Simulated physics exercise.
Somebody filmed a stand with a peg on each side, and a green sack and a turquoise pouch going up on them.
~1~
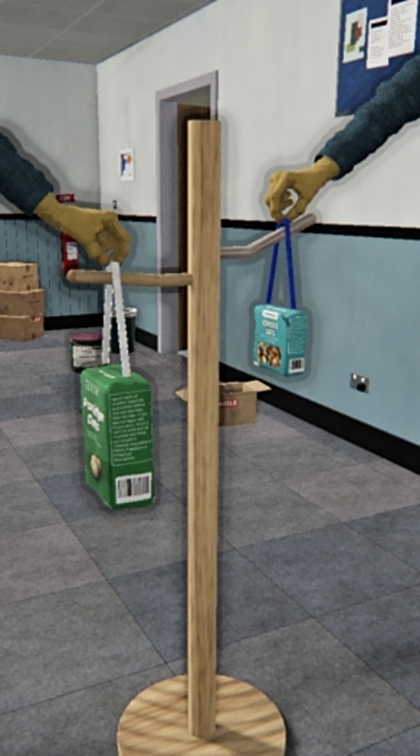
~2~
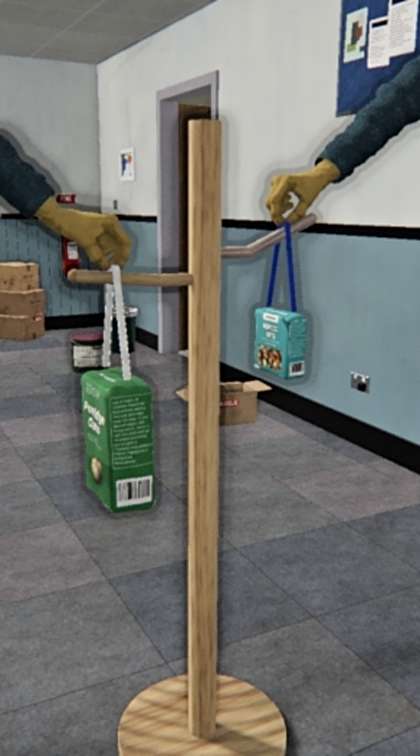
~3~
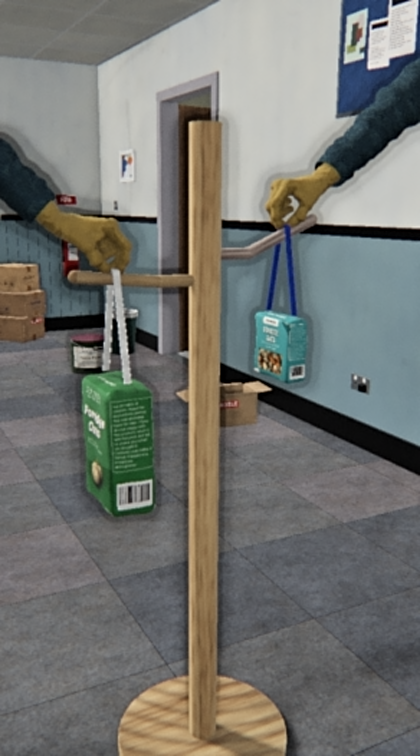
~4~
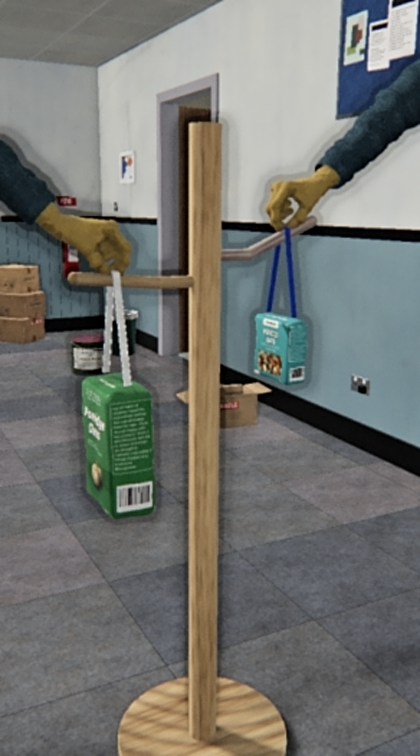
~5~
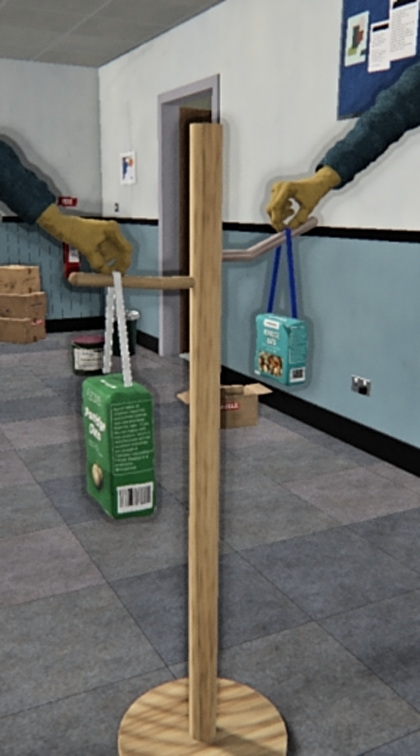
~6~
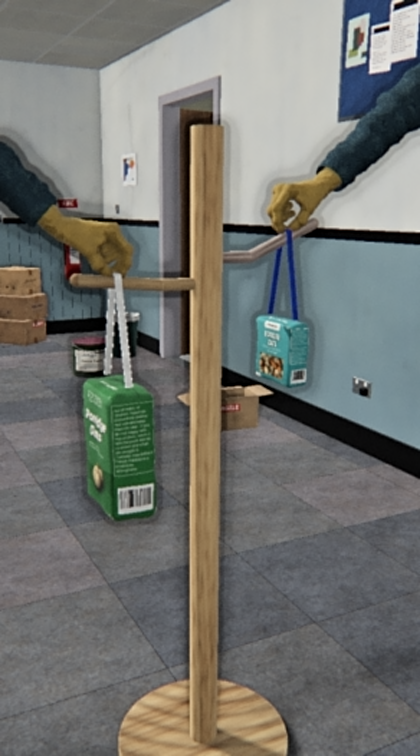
At first, two gloved hands hold a green sack by its pale handles at the left peg of a wooden stand and a turquoise pouch by its blue handles at the right peg. Both bags sink very slightly, then stay almost still, with the hands remaining beside the pegs.
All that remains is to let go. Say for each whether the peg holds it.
The green sack holds on, the turquoise pouch remains on its peg.
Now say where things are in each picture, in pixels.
The first picture shows green sack (117, 436); turquoise pouch (280, 340); left peg tip (74, 276); right peg tip (311, 219).
The second picture shows green sack (118, 439); turquoise pouch (280, 343).
The third picture shows green sack (118, 443); turquoise pouch (280, 347).
The fourth picture shows green sack (118, 445); turquoise pouch (280, 348).
The fifth picture shows green sack (119, 445); turquoise pouch (281, 349).
The sixth picture shows green sack (119, 447); turquoise pouch (282, 351); left peg tip (77, 281), about level; right peg tip (313, 223), pointing up.
Then, 0.28 s past the final frame, green sack on its peg near (120, 446); turquoise pouch on its peg near (281, 353).
Then, 0.54 s past the final frame, green sack on its peg near (124, 449); turquoise pouch on its peg near (279, 355).
Then, 1.18 s past the final frame, green sack on its peg near (125, 448); turquoise pouch on its peg near (275, 356).
When it is over, green sack on its peg near (125, 449); turquoise pouch on its peg near (273, 358). The green sack remains on its peg and the turquoise pouch stays hanging.
